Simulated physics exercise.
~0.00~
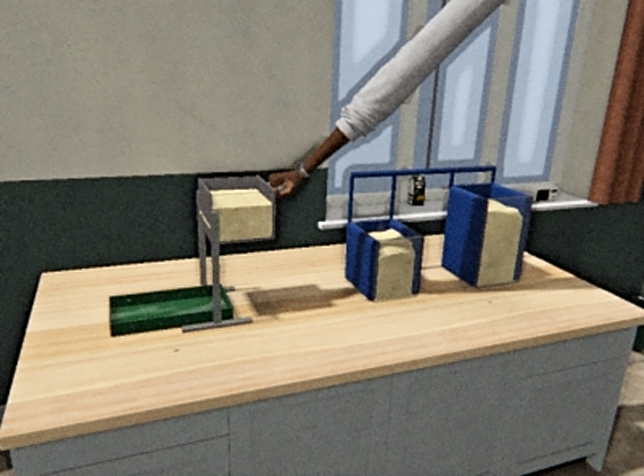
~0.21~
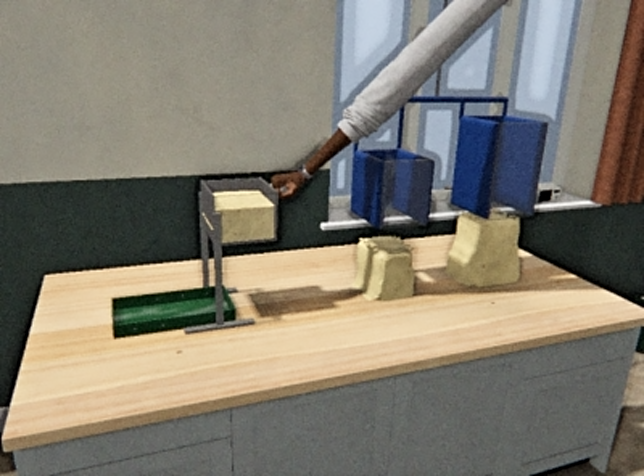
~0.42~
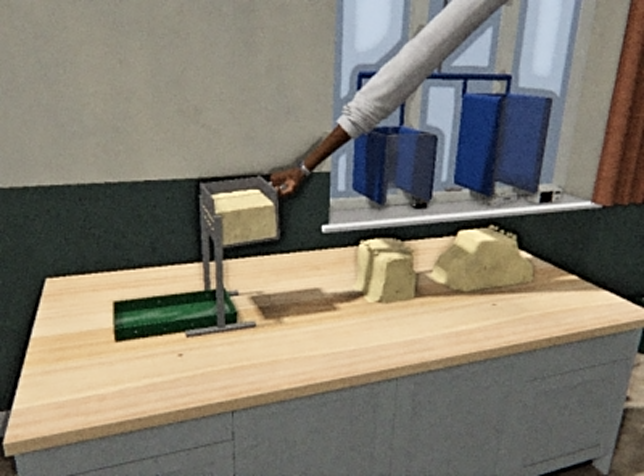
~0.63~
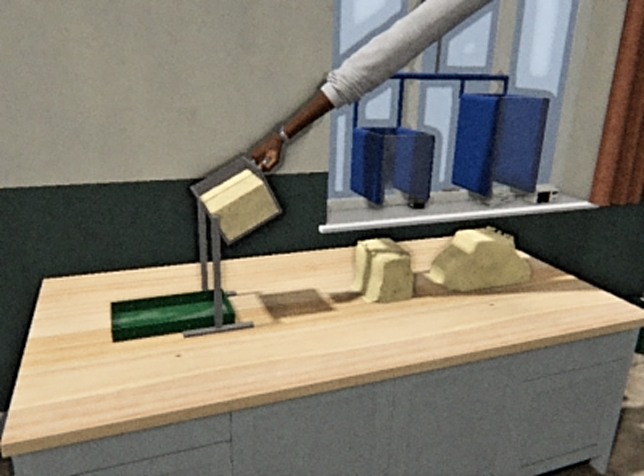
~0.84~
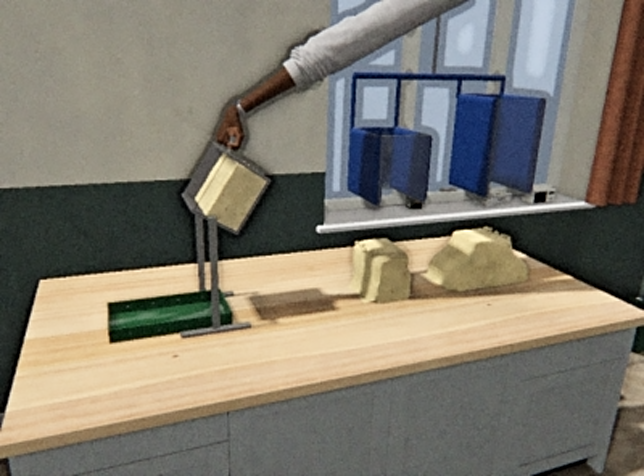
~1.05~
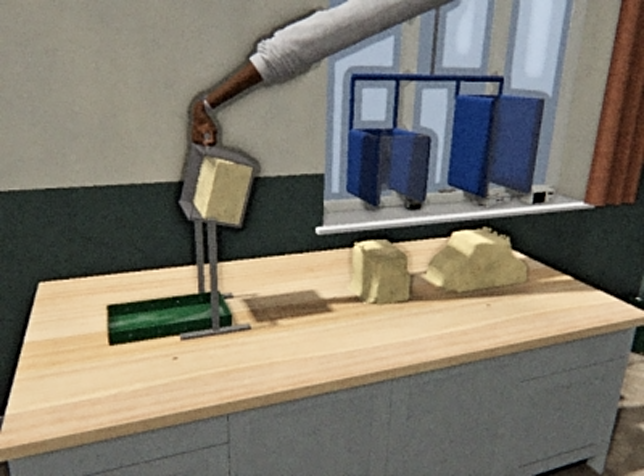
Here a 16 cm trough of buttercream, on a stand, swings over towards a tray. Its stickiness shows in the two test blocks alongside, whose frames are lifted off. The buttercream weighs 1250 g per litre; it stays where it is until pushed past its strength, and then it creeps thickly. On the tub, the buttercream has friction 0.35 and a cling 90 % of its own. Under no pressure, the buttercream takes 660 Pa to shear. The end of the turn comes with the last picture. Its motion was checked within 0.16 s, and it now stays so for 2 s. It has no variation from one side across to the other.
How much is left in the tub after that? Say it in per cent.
About 100 %.
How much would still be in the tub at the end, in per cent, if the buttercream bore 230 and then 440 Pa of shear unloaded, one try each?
Respectively 65 % and 100 %.
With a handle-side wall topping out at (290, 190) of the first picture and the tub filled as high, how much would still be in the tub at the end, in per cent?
That would leave about 100 % in the tub.
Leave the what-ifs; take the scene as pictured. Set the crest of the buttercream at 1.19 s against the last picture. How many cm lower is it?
Roughly 0 cm.
After 1.19 s, the tub is at 75 degrees and holds 100 %.
After 1.36 s, the tub is at 75 degrees and holds 100 %.
After 1.53 s, the tub is at 75 degrees and holds 100 %.
After 1.70 s, the tub is at 75 degrees and holds 100 %.
After 3.05 s, at the end, the tub is at 75 degrees and holds 100 %.
